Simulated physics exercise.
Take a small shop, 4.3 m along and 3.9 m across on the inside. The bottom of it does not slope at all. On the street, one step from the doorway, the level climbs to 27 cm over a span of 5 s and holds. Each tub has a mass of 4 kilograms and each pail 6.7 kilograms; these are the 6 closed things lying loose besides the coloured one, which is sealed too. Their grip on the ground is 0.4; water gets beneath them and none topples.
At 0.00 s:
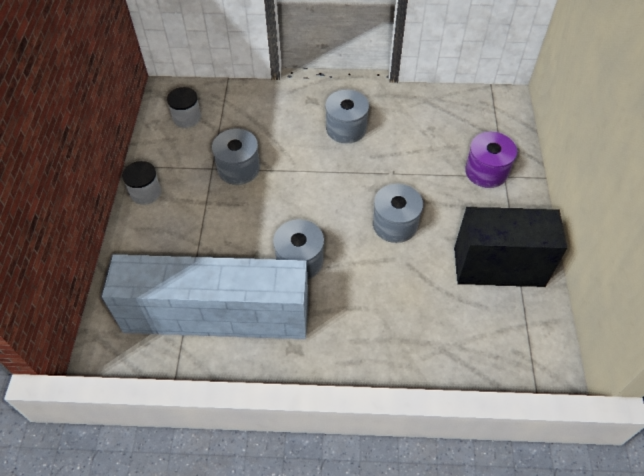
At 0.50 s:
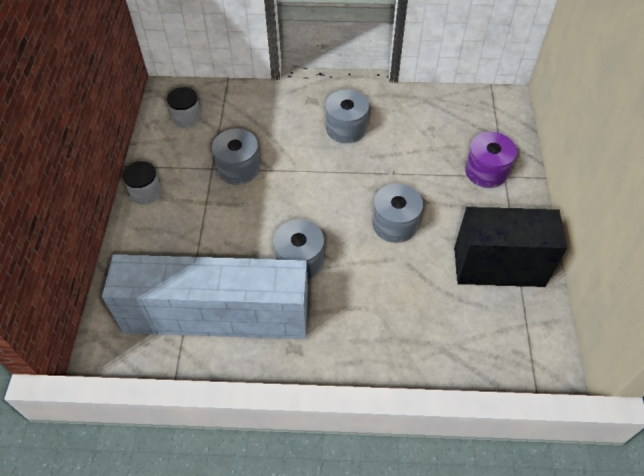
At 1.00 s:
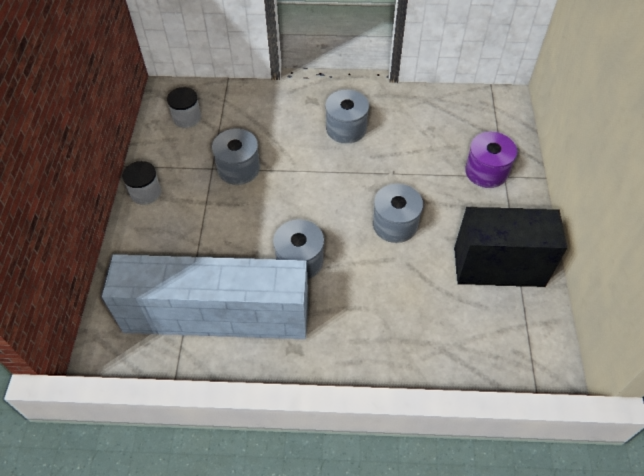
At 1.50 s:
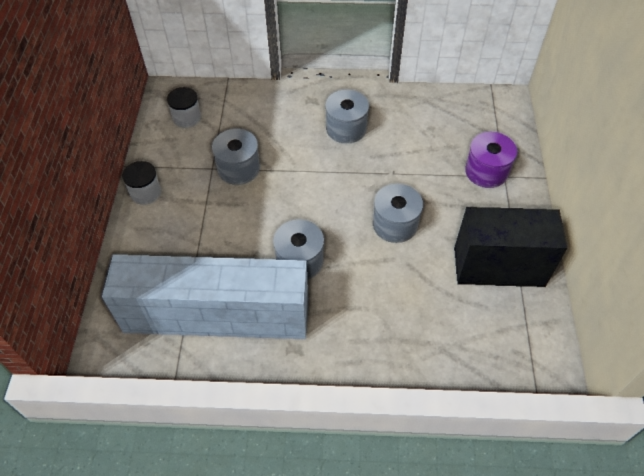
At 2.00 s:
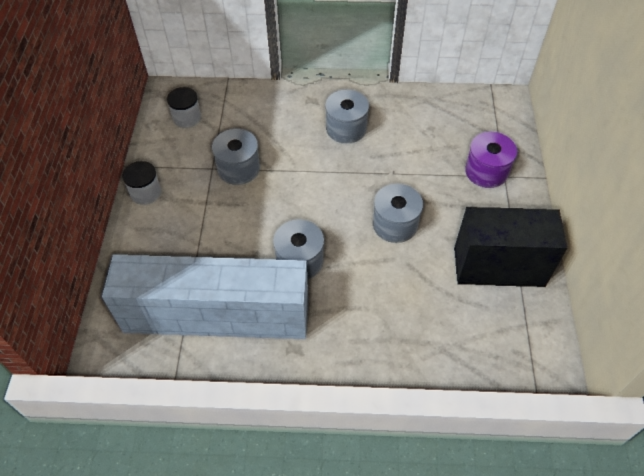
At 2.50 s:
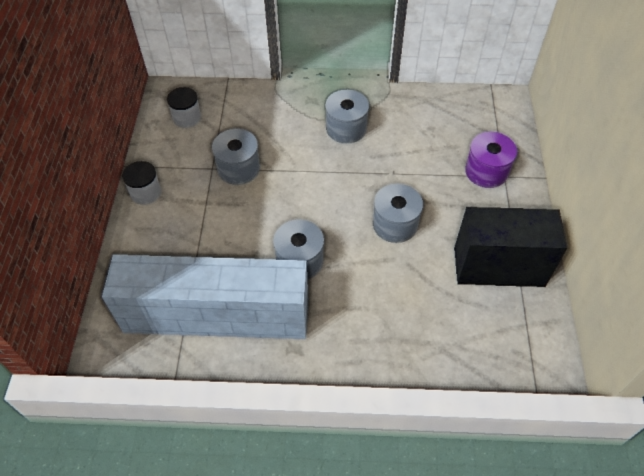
Small shop with greenish water covering the street outside, then spreading in at the doorway as purple and grey tubs stay still.
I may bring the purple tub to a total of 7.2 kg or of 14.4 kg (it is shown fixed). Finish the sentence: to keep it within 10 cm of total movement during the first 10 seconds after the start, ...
To keep it within 10 cm in that time, only the heavier load works.
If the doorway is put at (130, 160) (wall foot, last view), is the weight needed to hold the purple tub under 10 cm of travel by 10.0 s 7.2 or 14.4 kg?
I'd say neither one will work.
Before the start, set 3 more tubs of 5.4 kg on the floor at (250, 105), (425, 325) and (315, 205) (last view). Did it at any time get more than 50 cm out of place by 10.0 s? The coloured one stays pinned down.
Answer by position: Inside the range; outside the range; outside the range.
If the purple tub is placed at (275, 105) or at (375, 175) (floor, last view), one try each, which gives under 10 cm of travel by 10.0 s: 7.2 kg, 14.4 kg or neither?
Both masses fail; both masses fail.
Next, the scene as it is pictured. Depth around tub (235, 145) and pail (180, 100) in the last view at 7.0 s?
Close to 12 and 2 centimetres.
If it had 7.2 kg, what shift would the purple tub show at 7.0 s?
I'd put it at about 20 cm.
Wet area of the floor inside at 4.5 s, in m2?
Some 7.0 m2.
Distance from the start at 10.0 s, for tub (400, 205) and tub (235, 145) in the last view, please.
Respectively 150 and 100 cm.
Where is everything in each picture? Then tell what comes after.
The purple tub at (494, 149), on the bottom; water covers 0.0 m2; 0 of 7 have shifted, in the first picture.
The purple tub at (494, 149) rests on the ground; 0.0 m2 under water; 0 of 7 have shifted, in the second picture.
The purple tub at (494, 149), on the bottom; 0.0 m2 under water; 0 of 7 have shifted, in the third picture.
The purple tub at (494, 149) rests on the ground; 0.0 m2 under water; 0 of 7 have shifted, in the fourth picture.
The purple tub at (494, 149), on the bottom; water covers 0.0 m2; 0 of 7 have shifted, in the fifth picture.
The purple tub at (494, 149) rests on the ground; water covers 0.6 m2; 0 of 7 have shifted, in the sixth picture.
After 3.5 s the purple tub would be 0 cm from its start with 7.2 kg and 0 cm from its start with 14.4 kg; 0 cm of water round it then.
After 4.5 s the purple tub would be 0 cm from its start with 7.2 kg and 0 cm from its start with 14.4 kg; 2 cm of water round it then.
After 7.0 s the purple tub would be 17 cm from its start with 7.2 kg and 0 cm from its start with 14.4 kg; 5 cm of water round it then.
After 10.0 s the purple tub would be 83 cm from its start with 7.2 kg and 1 cm from its start with 14.4 kg; 6 cm of water round it then.
